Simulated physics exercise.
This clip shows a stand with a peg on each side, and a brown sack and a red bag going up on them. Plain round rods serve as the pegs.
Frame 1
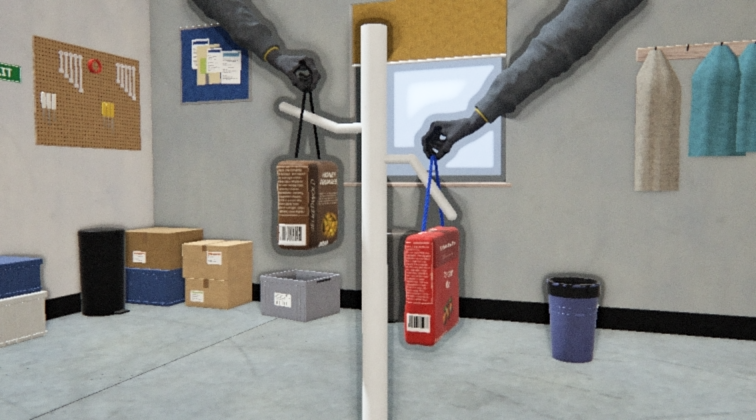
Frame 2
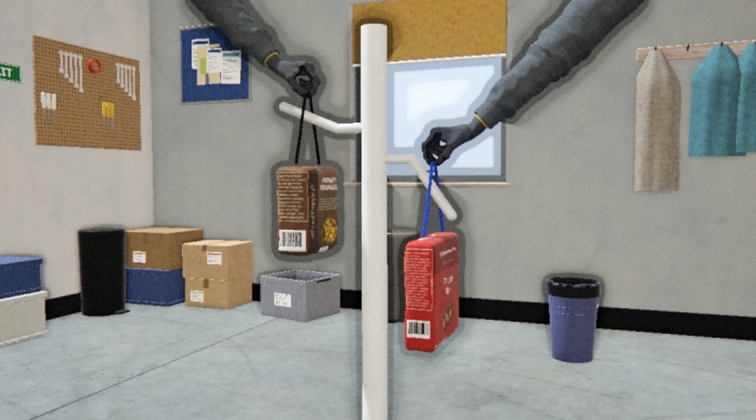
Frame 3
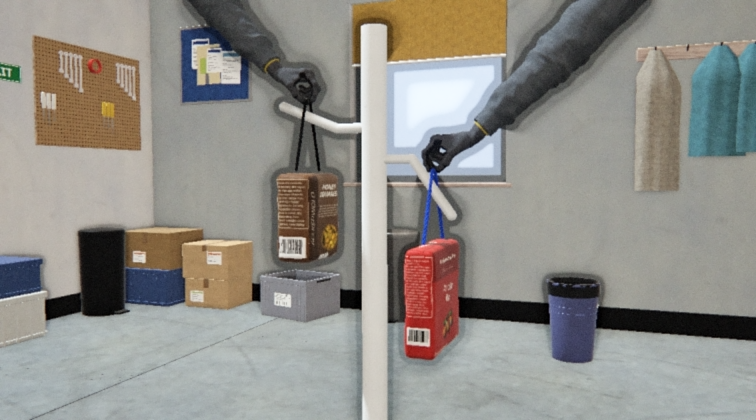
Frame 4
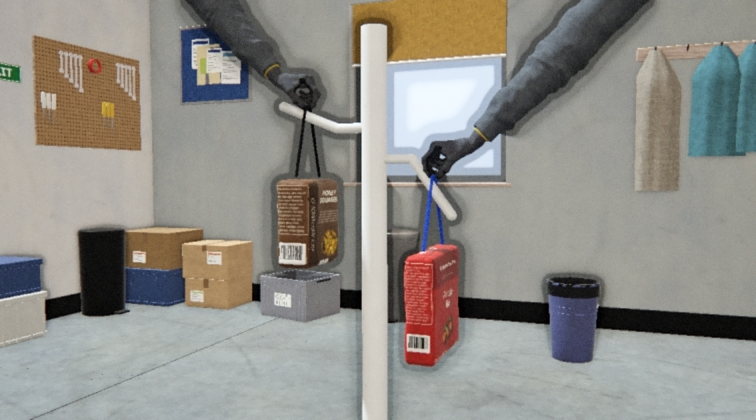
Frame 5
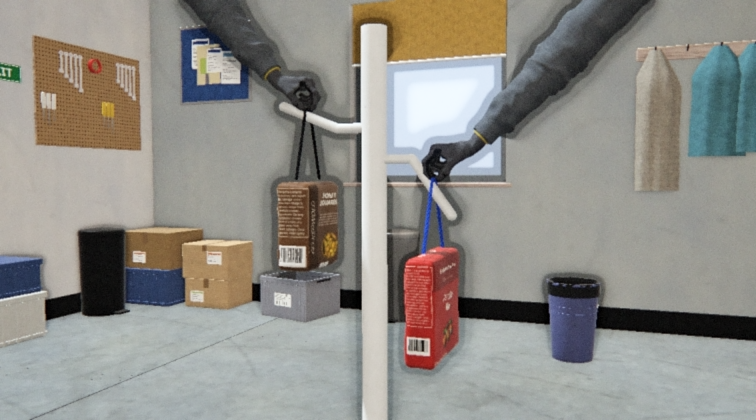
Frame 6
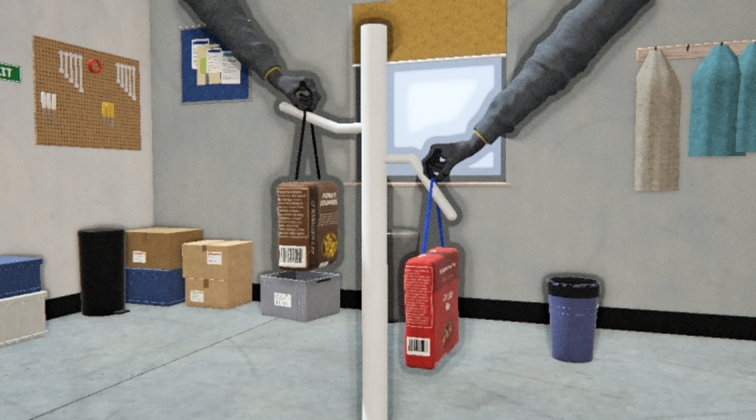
In this clip, two gloved hands lower a brown sack and a red bag by their cords beside a white stand, whose left peg tip points up and right peg slopes steeply down; both items descend slightly, still held.
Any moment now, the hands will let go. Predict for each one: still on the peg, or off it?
Prediction: The brown sack still on; the red bag off.
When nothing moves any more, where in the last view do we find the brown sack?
Resting spot, approx.: (340, 241).
Then, 0.38 s past the final frame, brown sack on its peg near (313, 231); red bag on the floor.
Then, 0.72 s past the final frame, brown sack on its peg near (327, 234); red bag on the floor.
When it is over, brown sack on its peg near (340, 241); red bag on the floor. The brown sack remains on its peg and the red bag slips off its peg.
